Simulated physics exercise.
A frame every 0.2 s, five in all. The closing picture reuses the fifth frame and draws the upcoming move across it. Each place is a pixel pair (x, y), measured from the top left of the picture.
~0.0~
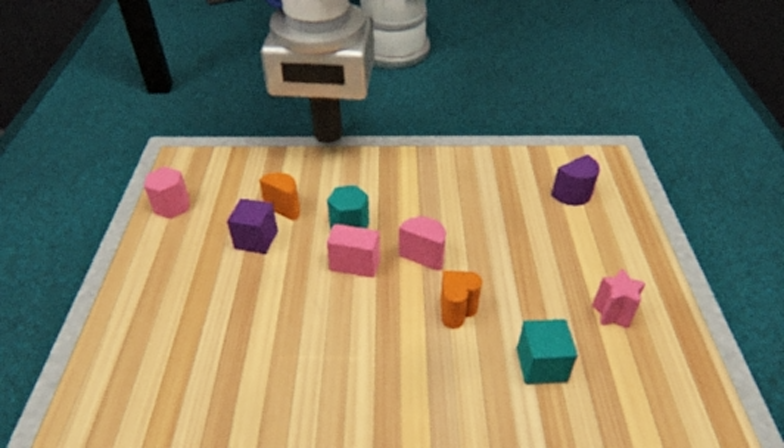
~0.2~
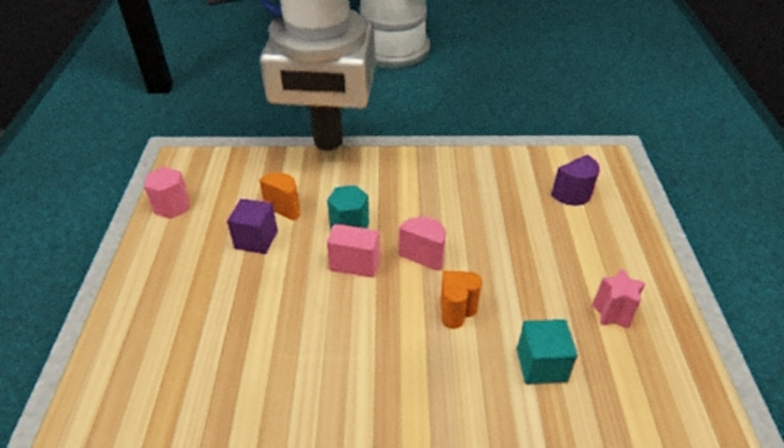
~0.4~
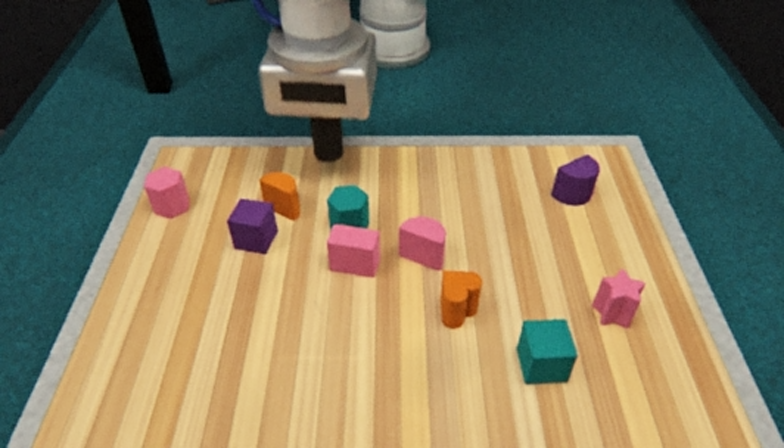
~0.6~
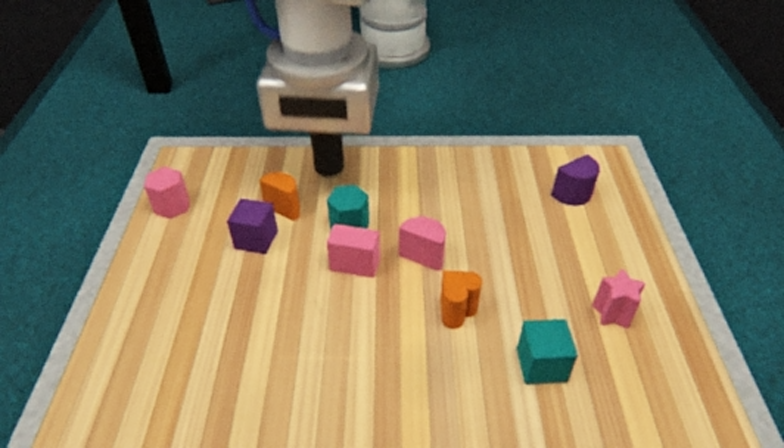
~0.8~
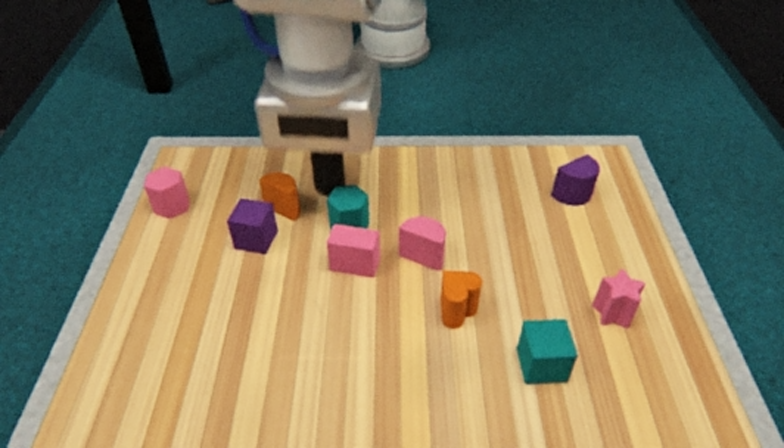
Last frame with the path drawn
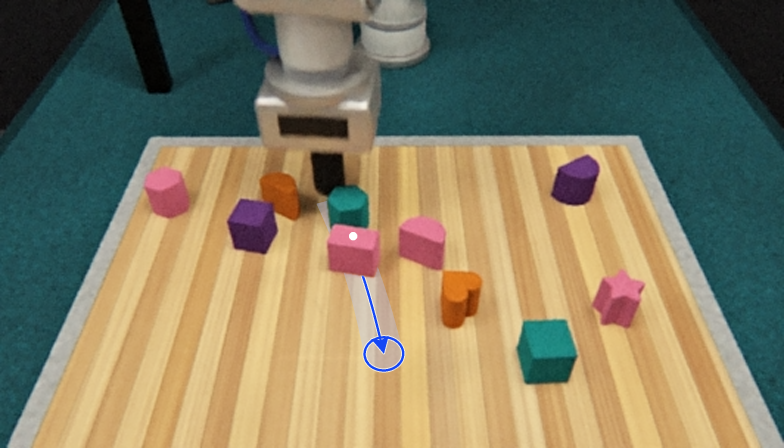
A robot arm with a dark stick moved slowly forward over the wooden board, into the space between the orange half-round block and the turquoise hexagonal one, while all the colored blocks stayed still.
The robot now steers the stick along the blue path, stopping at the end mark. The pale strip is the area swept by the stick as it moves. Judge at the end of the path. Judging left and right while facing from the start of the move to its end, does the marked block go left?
I expect not.
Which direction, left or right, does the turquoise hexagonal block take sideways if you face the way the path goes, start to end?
Gets pushed left.
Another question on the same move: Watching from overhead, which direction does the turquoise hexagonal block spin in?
Turns anticlockwise.
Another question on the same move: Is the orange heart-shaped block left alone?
The answer is yes.
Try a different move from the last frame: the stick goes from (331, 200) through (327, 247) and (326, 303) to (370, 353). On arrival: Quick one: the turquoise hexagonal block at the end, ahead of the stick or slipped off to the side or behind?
Slipped off.
Path on the board, from (331, 200) via (351, 242) and (368, 293), ending at (384, 353); the dot is on the pink oblong block.
On the path given first. One third of the way, stick (350, 229); turquoise hexagonal block (381, 228), turned 50° anticlockwise; pink oblong block (355, 248), turned 20° clockwise; pink half-round block (429, 228).
Two thirds of the way, stick (368, 280); turquoise hexagonal block (404, 249), turned 110° anticlockwise; pink oblong block (354, 291), turned 20° clockwise; pink half-round block (442, 229), turned 20° anticlockwise.
At the end, stick (384, 340); orange half-round block in place; turquoise hexagonal block (404, 249), turned 110° anticlockwise; pink oblong block (344, 322), turned 60° clockwise; pink half-round block (442, 229), turned 20° anticlockwise; orange heart-shaped block in place.
